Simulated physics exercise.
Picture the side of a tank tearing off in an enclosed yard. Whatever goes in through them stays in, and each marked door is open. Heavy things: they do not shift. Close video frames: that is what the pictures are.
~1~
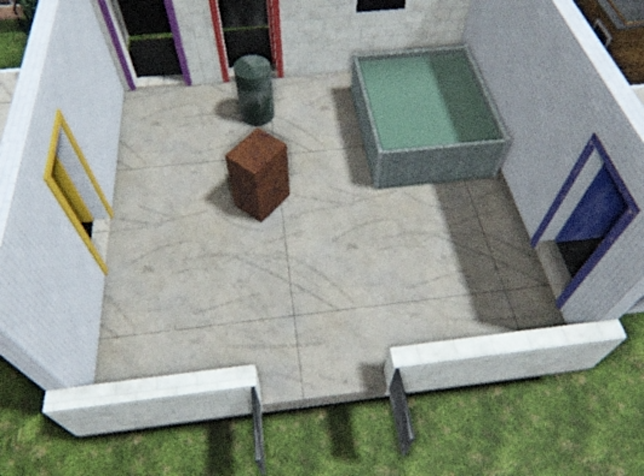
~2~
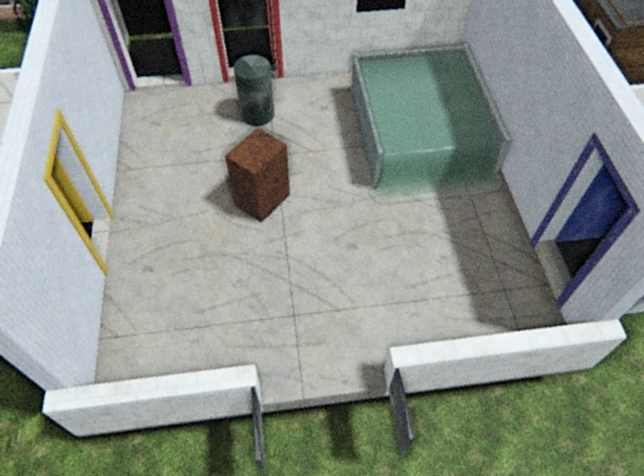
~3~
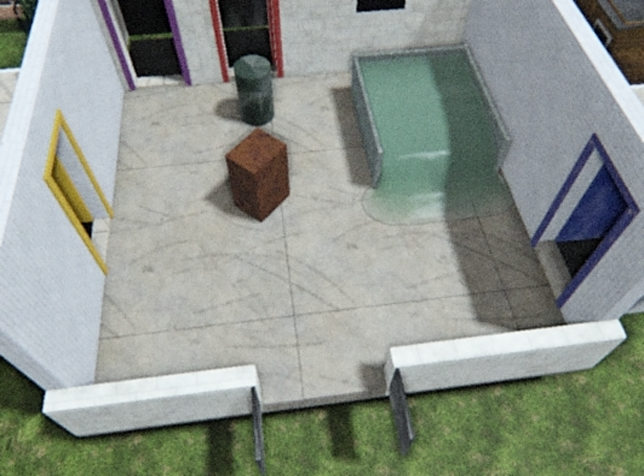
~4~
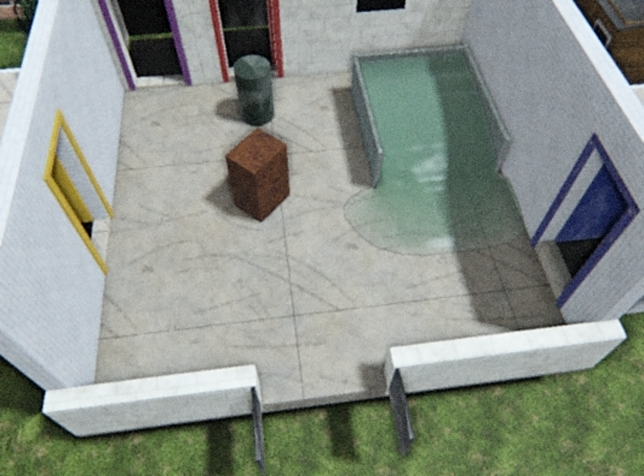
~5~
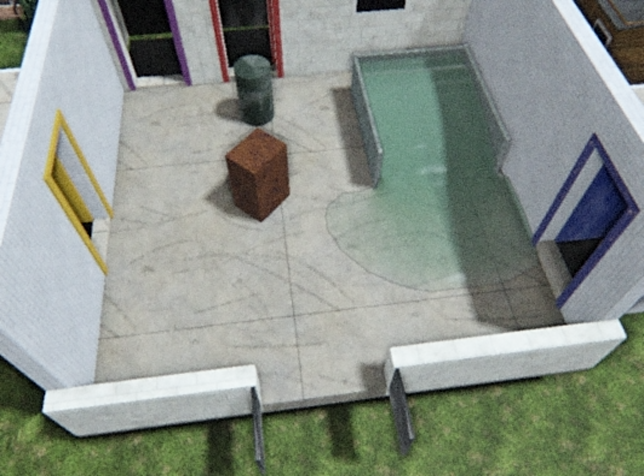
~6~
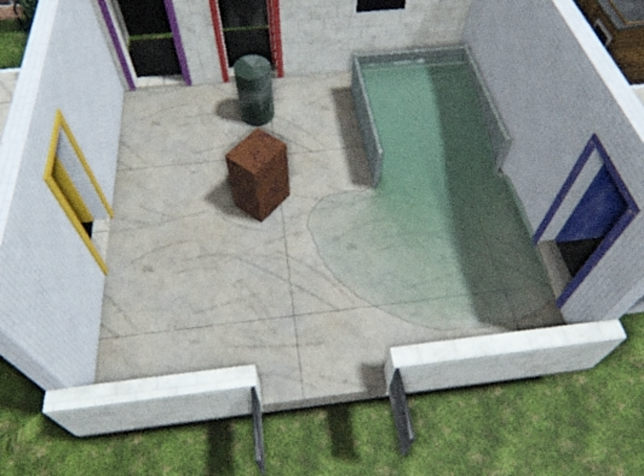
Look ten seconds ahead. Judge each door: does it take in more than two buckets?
In order: The red door copes honestly; the yellow door gets overwhelmed honestly; the purple door gets overwhelmed honestly; the blue door gets overwhelmed honestly.
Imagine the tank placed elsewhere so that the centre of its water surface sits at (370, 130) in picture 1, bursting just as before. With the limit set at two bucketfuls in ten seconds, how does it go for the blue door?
Blue exceeds the threshold.
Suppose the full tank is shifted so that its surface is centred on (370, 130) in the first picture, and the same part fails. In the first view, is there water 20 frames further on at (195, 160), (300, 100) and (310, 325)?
In the order asked: Not reached, not reached, reached by the flood.
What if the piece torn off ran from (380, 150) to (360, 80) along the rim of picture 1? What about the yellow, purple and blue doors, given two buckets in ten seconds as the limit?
The yellow door exceeds the limit, the purple door exceeds the limit, the blue door remains below.
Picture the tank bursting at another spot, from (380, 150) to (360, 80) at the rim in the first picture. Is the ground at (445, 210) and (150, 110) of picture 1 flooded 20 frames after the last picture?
The first spot is spared and the second is soaked.
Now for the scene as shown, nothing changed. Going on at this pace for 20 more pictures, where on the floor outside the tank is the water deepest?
Roughly (96, 379).
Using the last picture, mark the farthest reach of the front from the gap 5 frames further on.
Close to (308, 379).
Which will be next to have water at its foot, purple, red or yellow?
That would be the door marked yellow.
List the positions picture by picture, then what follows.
The first picture shows still water in the open tank at (426, 99).
In the second picture, water pours out at (438, 168) and has run to (372, 191).
In the third picture, the front is at (368, 207), out from the gap at (437, 171).
In the fourth picture, water pours out at (437, 172) and has run to (361, 230).
In the fifth picture, water pours out at (437, 172) and has run to (411, 283).
In the sixth picture, the front is at (439, 323), out from the gap at (437, 173).
A moment on, water covers 35 % of the floor; the red door not reached, the yellow door not reached, the purple door not reached, the blue door wet at the sill, nothing in.
Next, water covers 35 % of the floor; the red door not reached, the yellow door not reached, the purple door not reached, the blue door under two buckets in.
Then, water covers 45 % of the floor; the red door not reached, the yellow door not reached, the purple door not reached, the blue door over two buckets in.
Later, water covers 75 % of the floor; the red door not reached, the yellow door over two buckets in, the purple door under two buckets in, the blue door over two buckets in.
In the end, water covers 95 % of the floor; the red door wet at the sill, nothing in, the yellow door far over two buckets in, the purple door far over two buckets in, the blue door over two buckets in.
